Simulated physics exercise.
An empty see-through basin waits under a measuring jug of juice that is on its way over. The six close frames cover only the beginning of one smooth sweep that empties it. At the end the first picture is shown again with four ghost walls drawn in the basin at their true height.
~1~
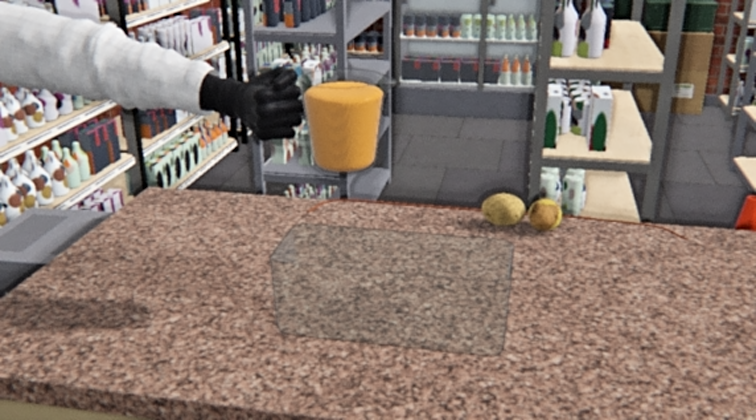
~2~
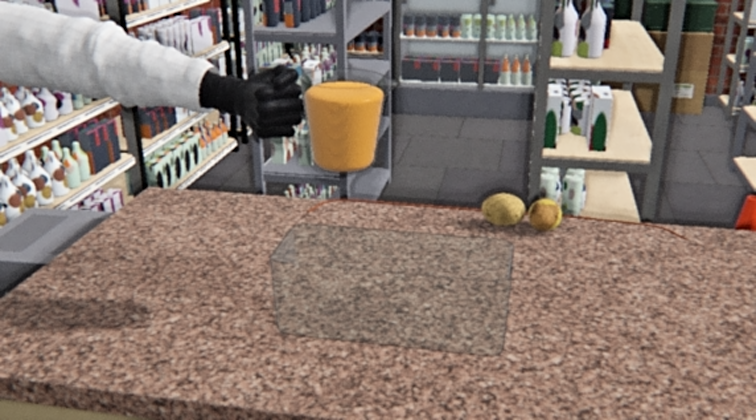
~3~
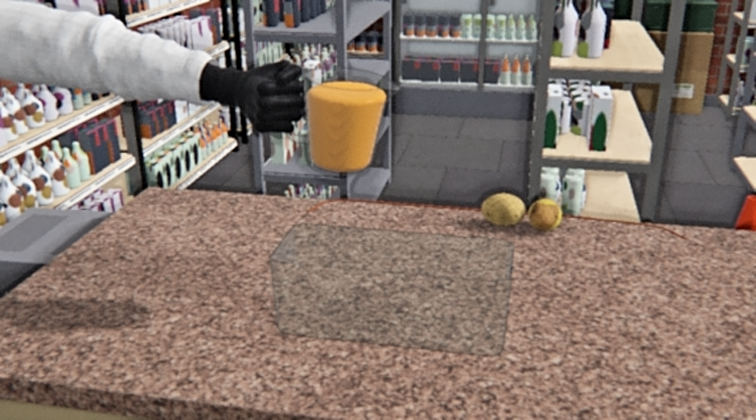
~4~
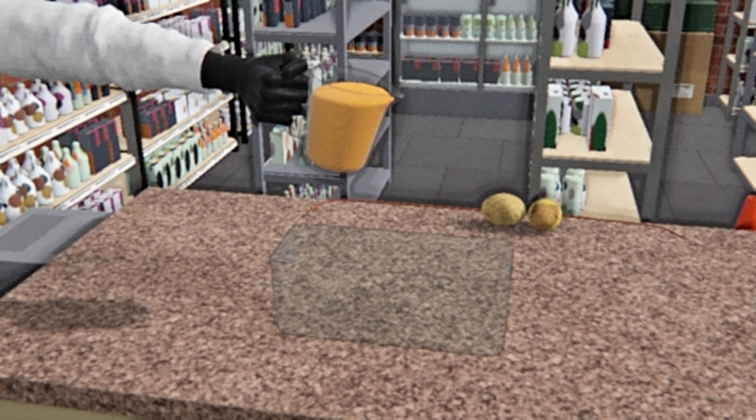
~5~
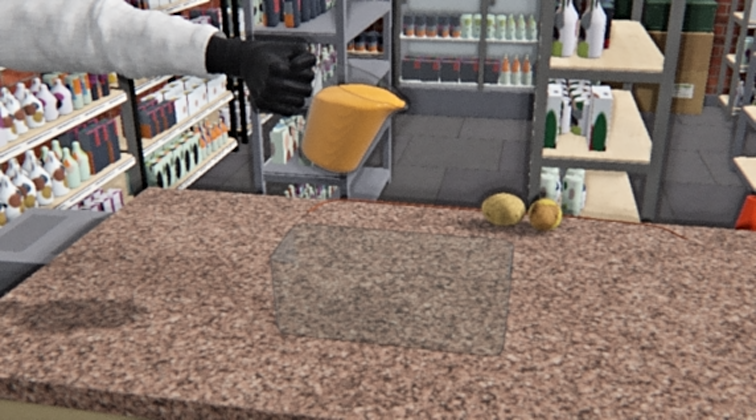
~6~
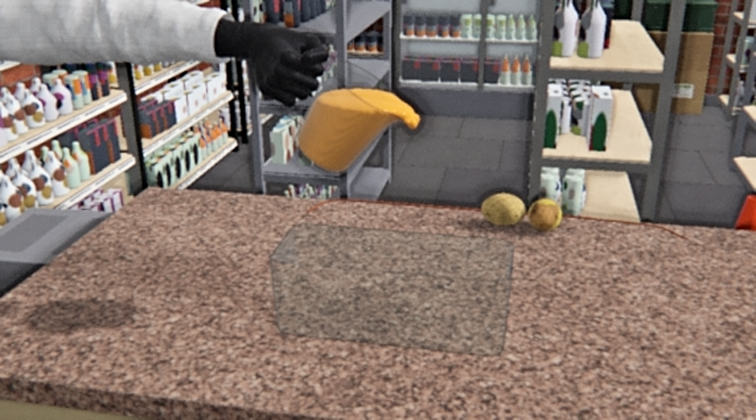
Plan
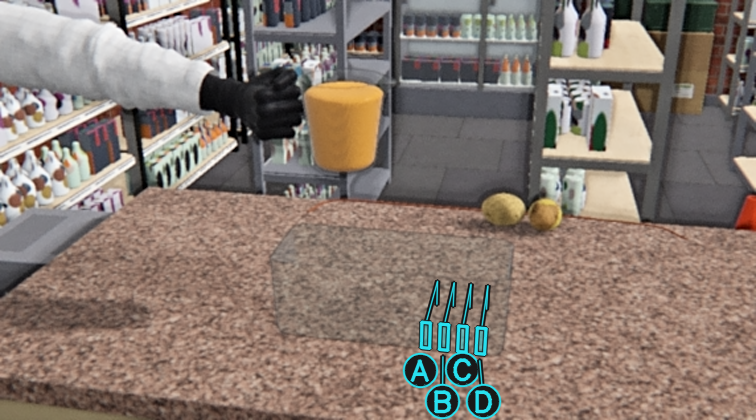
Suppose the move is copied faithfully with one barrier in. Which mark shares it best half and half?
Go for B.
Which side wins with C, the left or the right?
The left one.
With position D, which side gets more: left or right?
More ends on the left.
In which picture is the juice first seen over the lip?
In picture 6.
In cyan, A at (424, 354); B at (442, 356); C at (461, 358); D at (479, 360).
Choosing A, about 21 % ends left of the wall and 77 % right of it; 3 % is lost outside.
Choosing B, about 52 % ends left of the wall and 47 % right of it.
Choosing C, about 83 % ends left of the wall and 12 % right of it; 5 % is lost outside.
Choosing D, about 92 % ends left of the wall and 5 % right of it; 3 % is lost outside.
